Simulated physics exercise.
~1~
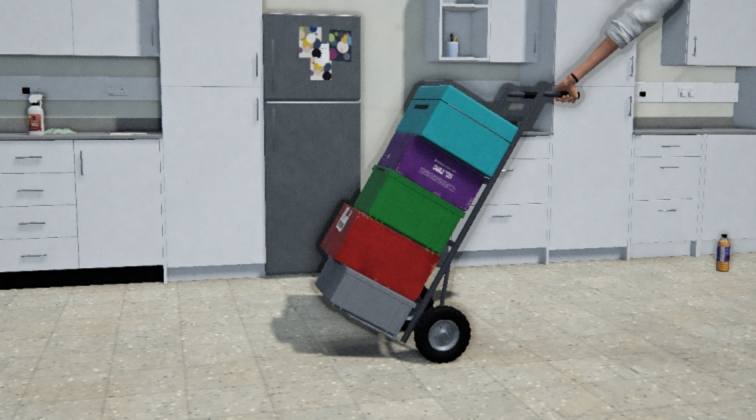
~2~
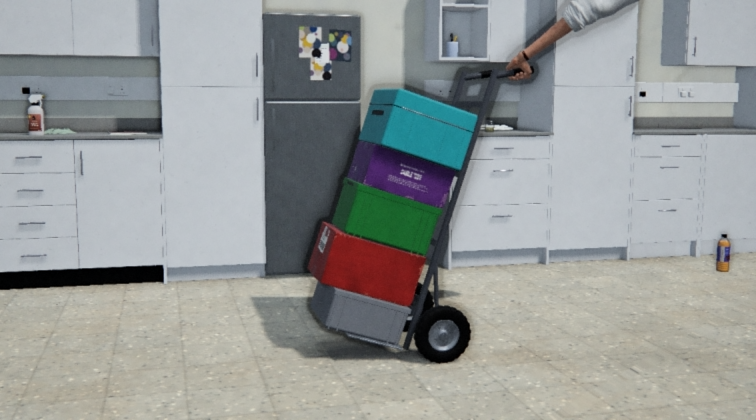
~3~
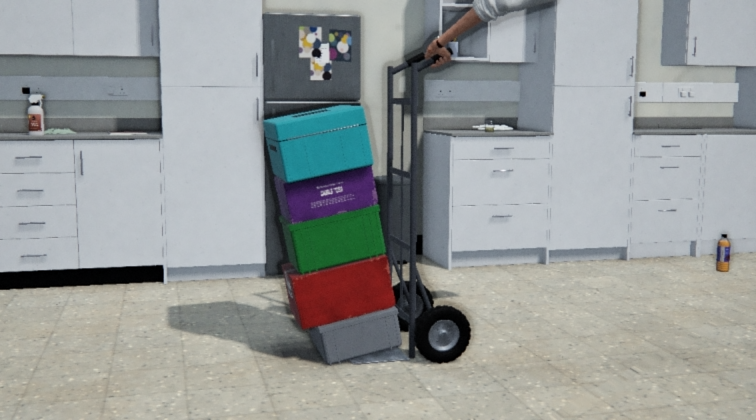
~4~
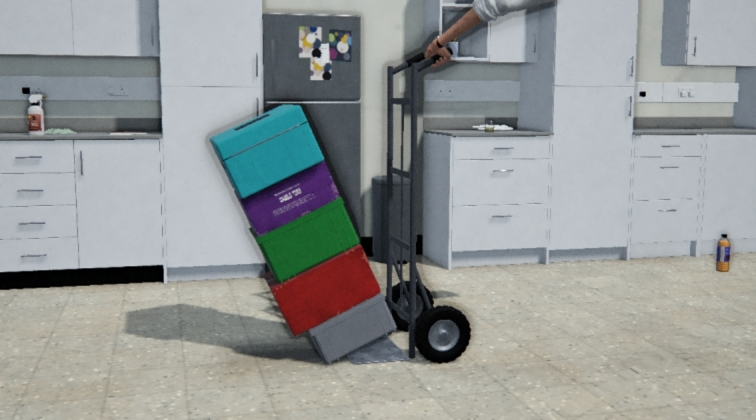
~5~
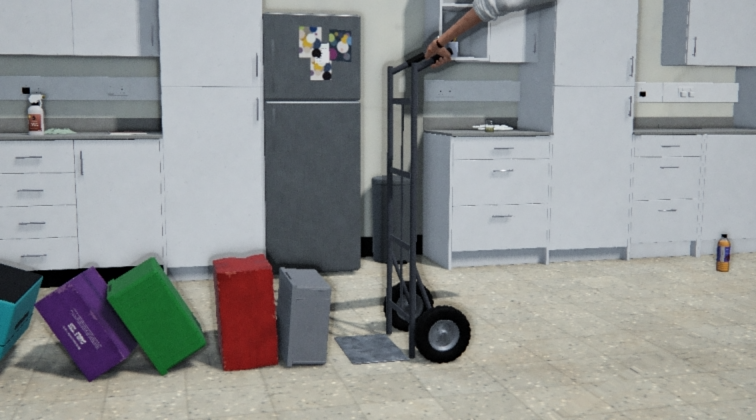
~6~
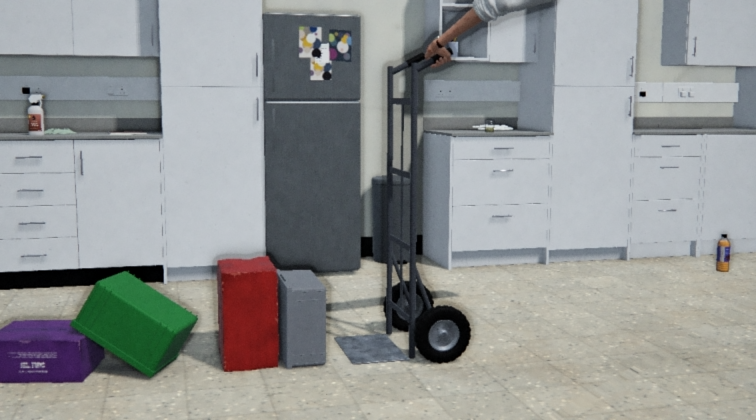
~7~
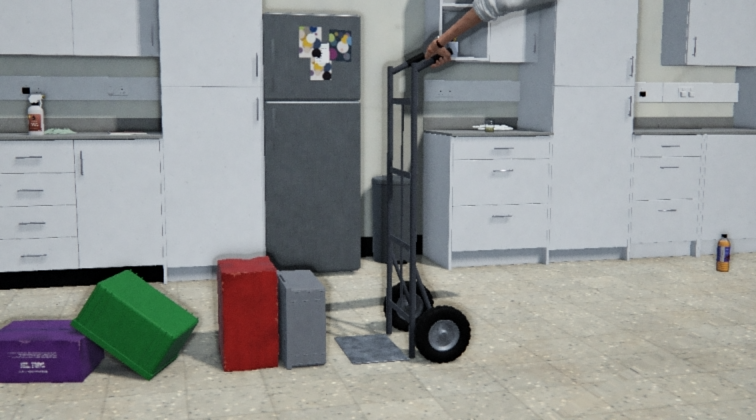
A hand reaching in from the upper right grips the handle of a sack truck, seen from the side by a still camera in a kitchen with white cabinets and a dark fridge. The tilted truck carries a leaning stack, with turquoise on top, then purple, green, red and grey boxes. The hand swings the truck forward until it stands upright and stops. The whole stack keeps tipping left and topples off across the tiled floor. The turquoise box leaves view at the left, while the purple, green, red and grey ones lie still beside the upright truck.
